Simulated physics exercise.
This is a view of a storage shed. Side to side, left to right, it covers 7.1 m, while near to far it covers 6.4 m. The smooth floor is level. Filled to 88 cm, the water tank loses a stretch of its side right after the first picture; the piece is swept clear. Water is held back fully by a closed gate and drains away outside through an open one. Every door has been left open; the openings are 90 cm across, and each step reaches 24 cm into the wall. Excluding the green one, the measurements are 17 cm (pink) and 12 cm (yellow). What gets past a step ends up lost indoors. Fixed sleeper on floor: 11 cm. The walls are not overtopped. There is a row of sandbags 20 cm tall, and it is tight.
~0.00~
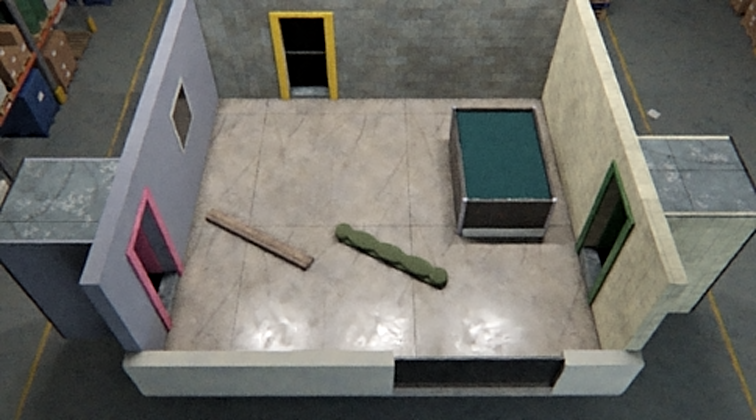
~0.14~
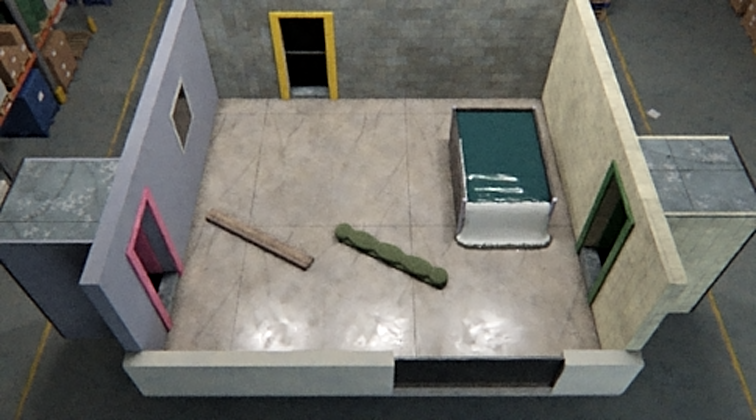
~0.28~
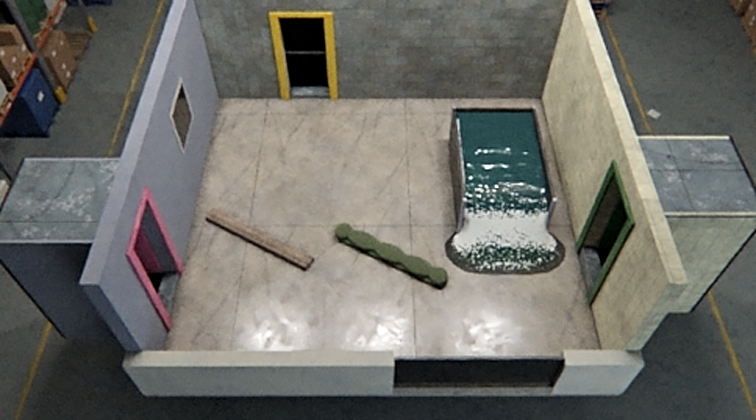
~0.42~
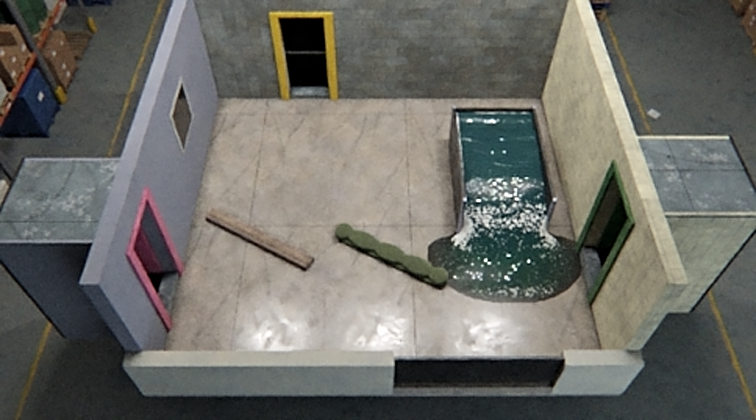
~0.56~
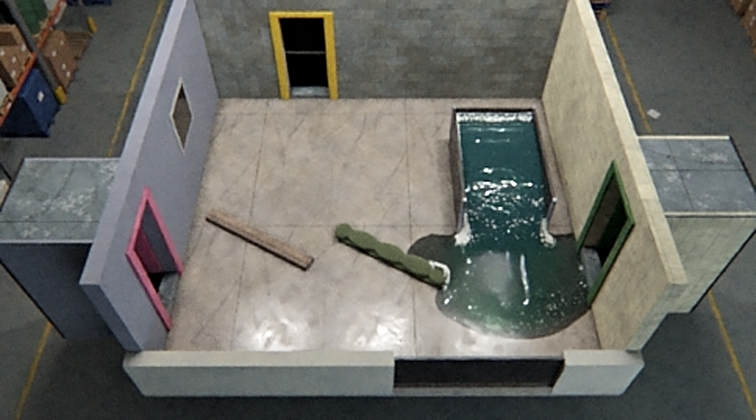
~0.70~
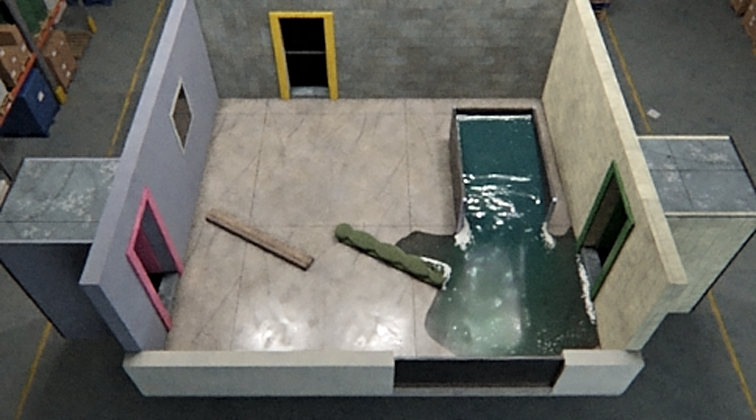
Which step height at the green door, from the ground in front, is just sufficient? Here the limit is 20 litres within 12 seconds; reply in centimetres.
Just about 21 cm.
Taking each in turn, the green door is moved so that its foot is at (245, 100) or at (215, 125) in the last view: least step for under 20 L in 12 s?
Around 11.5 and 8.5 cm respectively.
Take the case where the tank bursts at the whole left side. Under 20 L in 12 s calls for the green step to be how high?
Estimate: Near 9.5 cm.
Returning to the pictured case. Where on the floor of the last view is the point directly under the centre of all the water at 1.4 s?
(503, 244) or so.
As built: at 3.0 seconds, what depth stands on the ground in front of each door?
Door by door in cm - pink 11, green 26, yellow 0.
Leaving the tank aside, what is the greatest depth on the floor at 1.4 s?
58 cm.
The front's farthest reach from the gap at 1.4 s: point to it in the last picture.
The farthest wet point is roughly at (353, 373) in the last view.
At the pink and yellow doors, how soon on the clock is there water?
Pink door 2.8 seconds, yellow door 6.0 seconds.
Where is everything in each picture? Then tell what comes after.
In the first picture, the water tank at (501, 155) is whole and still, 88 cm deep; the green door at (600, 242) is dry.
In the second picture, the front is at (465, 245), 0.3 m from the gap at (504, 220); 0.4 m2 of floor is wet, 88 cm left at the back.
In the third picture, the gap is at (503, 222), the front 0.8 m out at (481, 270); the back of the water tank holds 88 cm.
In the fourth picture, the front is at (484, 297), 1.4 m from the gap at (503, 224); 2.9 m2 of floor is wet, 86 cm left at the back.
In the fifth picture, the front is at (507, 335), 2.1 m from the gap at (503, 224); 4.8 m2 of floor is wet, 76 cm left at the back.
In the sixth picture, the gap is at (503, 225), the front 2.8 m out at a hidden place; the back of the water tank holds 75 cm; water is at the green door at (600, 242).
After 1.4 s water covers 20 % of the floor, deepest (58 cm) near (603, 373); 20 cm at the green door, 0 litres in over its 25 cm step.
After 3.0 s water covers 45 % of the floor, deepest (31 cm) near (512, 373); 26 cm at the green door, 3 litres in over its 25 cm step.
After 12.0 s water covers 95 % of the floor, deepest (12 cm) near (456, 373); 6 cm at the green door, 6 litres in over its 25 cm step.
At the green door as built, the water arrived by 0.6 s and peaked near 26 cm at 3.0 s.
Run again over the same 12 s with other heights there, 60 litres in over 16.5 cm, 12 litres over 22.5 cm. The limit of 20 litres is kept from about 21 cm up.
